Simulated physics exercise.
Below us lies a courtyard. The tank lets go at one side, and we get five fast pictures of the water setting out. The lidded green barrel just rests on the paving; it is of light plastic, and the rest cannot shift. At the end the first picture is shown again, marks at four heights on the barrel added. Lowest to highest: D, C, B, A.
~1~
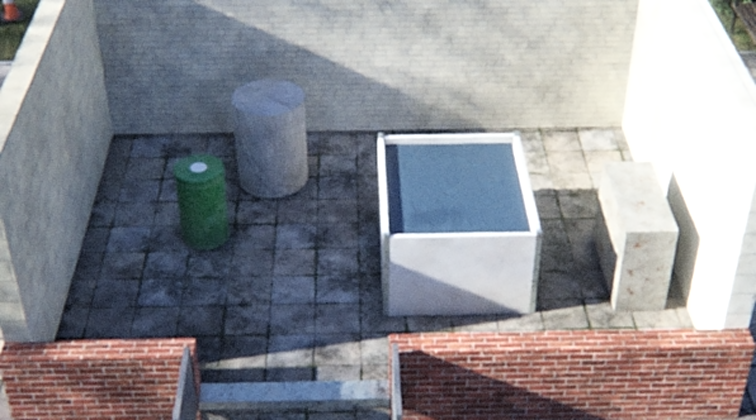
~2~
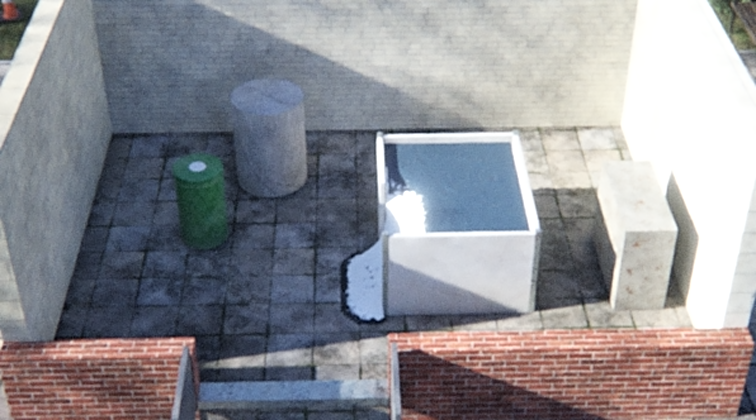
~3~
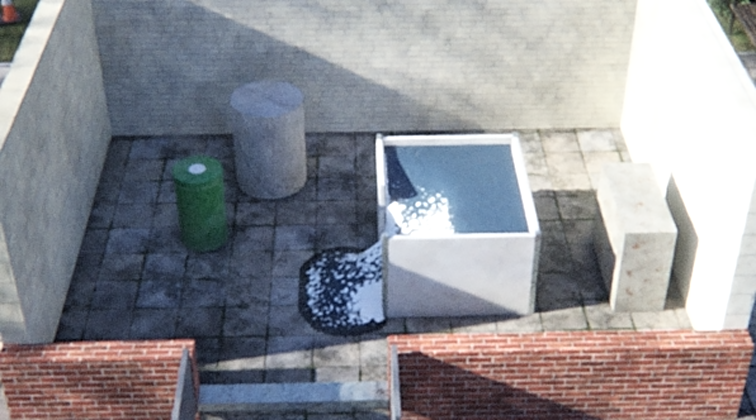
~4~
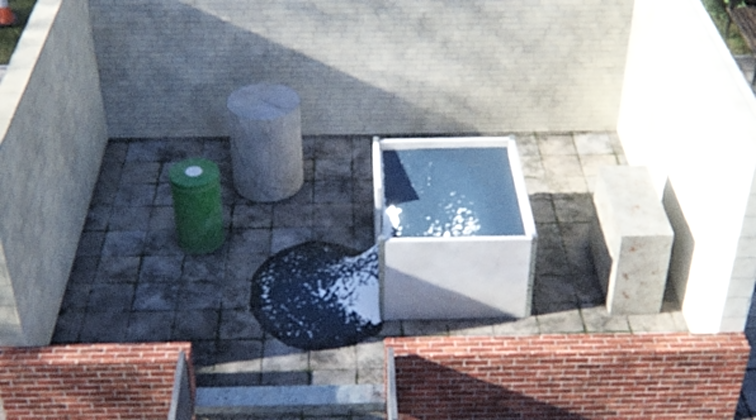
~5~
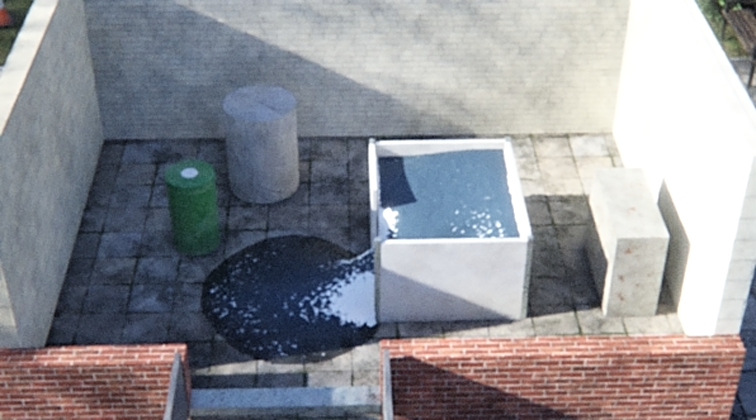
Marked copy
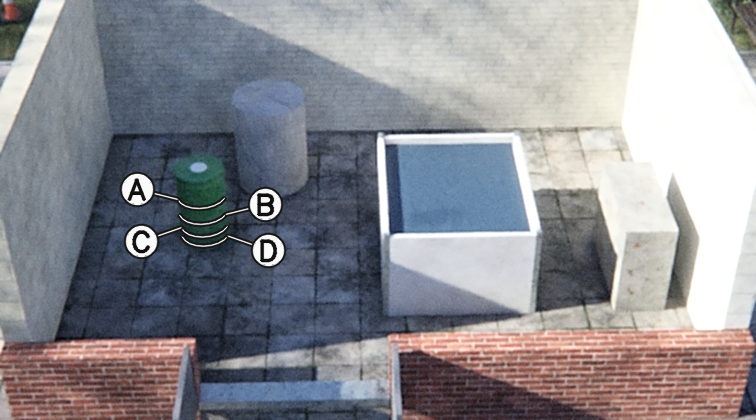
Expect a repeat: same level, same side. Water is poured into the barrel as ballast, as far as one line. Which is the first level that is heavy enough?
Line B.
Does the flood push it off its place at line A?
No, that is safe.
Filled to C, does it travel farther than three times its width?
No.
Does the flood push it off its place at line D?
Yes, it does.
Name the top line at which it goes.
C.
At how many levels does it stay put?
Two.
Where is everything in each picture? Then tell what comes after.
Lid of the green barrel at (199, 168); tank full, its middle at (455, 189); open gate at (293, 341).
Water covers 2 % of the ground, mostly out of sight from here.
Water covers 4 % of the ground and is seen nearest the barrel at (315, 263).
Water covers 7 % of the ground and is seen nearest the barrel at (274, 263).
Lid of the green barrel at (190, 173); water covers 11 % of the ground and is seen nearest the barrel at (227, 266).
On the marked copy, A at (199, 208); B at (201, 224); C at (202, 237); D at (203, 246); from the bottom up D, C, B, A.
With A, it does not move.
With B, it does not move.
With C, it is pushed about its own width away.
With D, it is pushed about 6 times its own width away.
